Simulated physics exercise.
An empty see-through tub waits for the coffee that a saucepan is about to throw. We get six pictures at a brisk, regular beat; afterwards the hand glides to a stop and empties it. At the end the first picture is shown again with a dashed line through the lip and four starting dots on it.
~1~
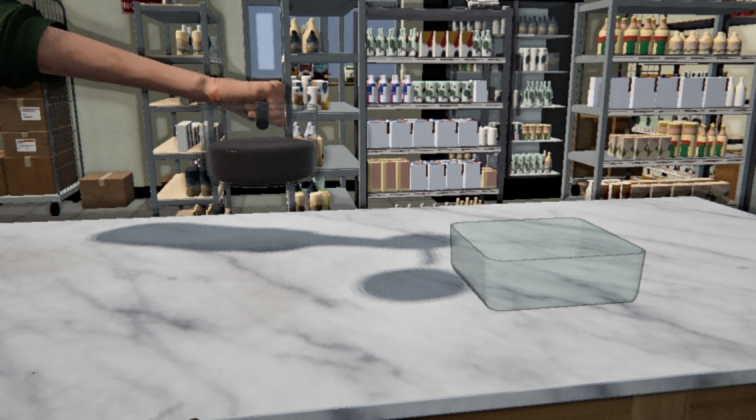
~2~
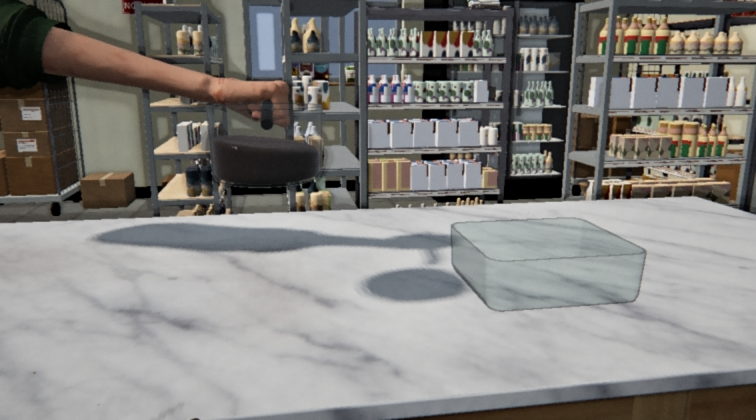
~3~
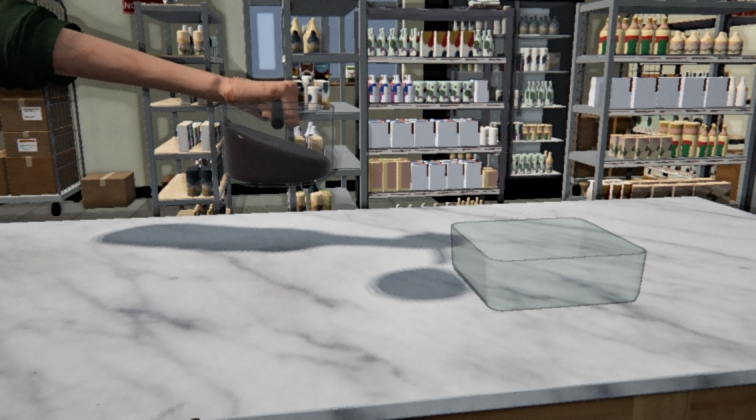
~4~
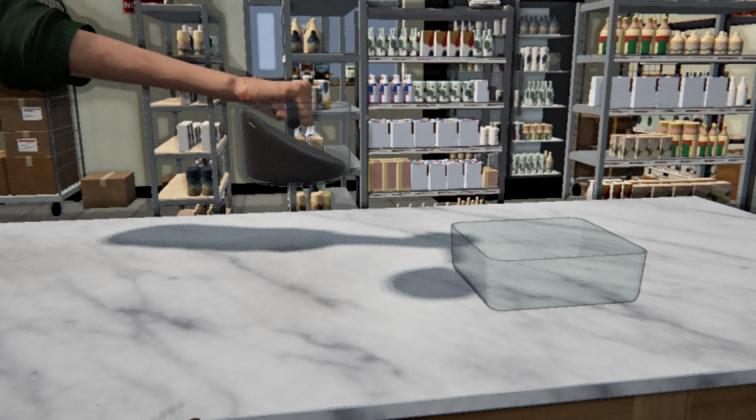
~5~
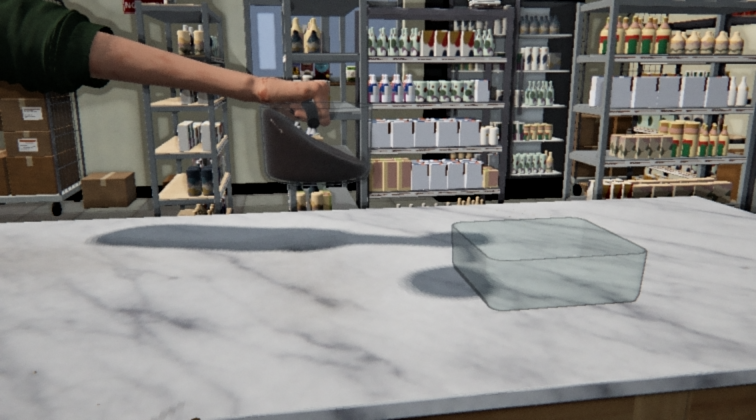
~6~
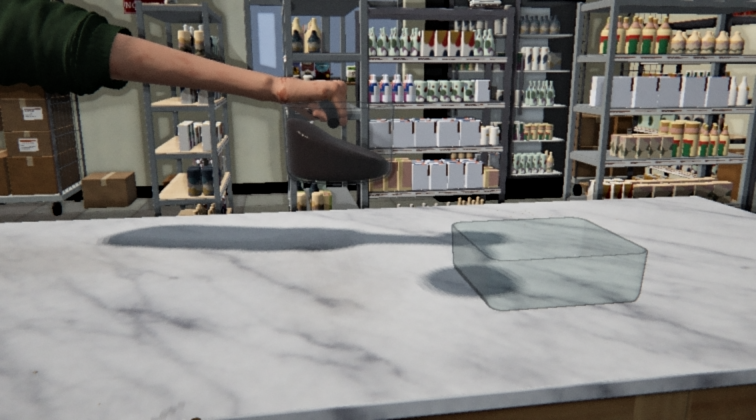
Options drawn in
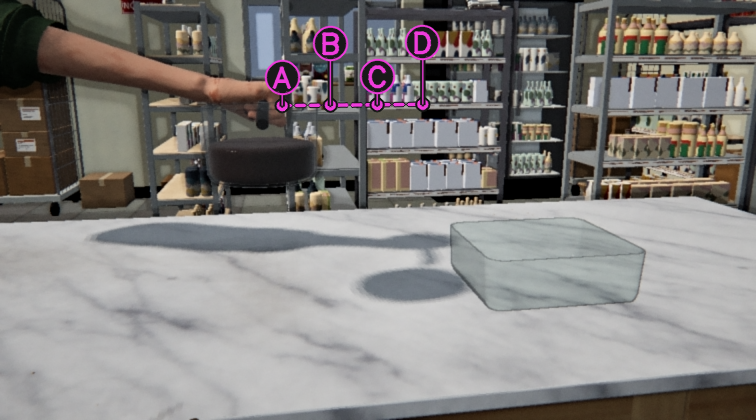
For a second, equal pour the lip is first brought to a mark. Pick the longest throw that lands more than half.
Go for C.
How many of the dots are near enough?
Two of them.
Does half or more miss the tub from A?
Yes, it does.
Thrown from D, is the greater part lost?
No, not at all.
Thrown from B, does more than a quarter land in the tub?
Yes, it does.
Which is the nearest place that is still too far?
That is place B.
On the marked copy, A at (282, 105); B at (330, 105); C at (377, 104); D at (422, 104).
With A, about 11 % lands in the tub, 85 % falls short and 4 % goes beside or beyond.
With B, about 31 % lands in the tub, 61 % falls short and 8 % goes beside or beyond.
With C, about 90 % lands in the tub, 3 % falls short and 7 % goes beside or beyond.
With D, about 89 % lands in the tub, 4 % falls short and 7 % goes beside or beyond.
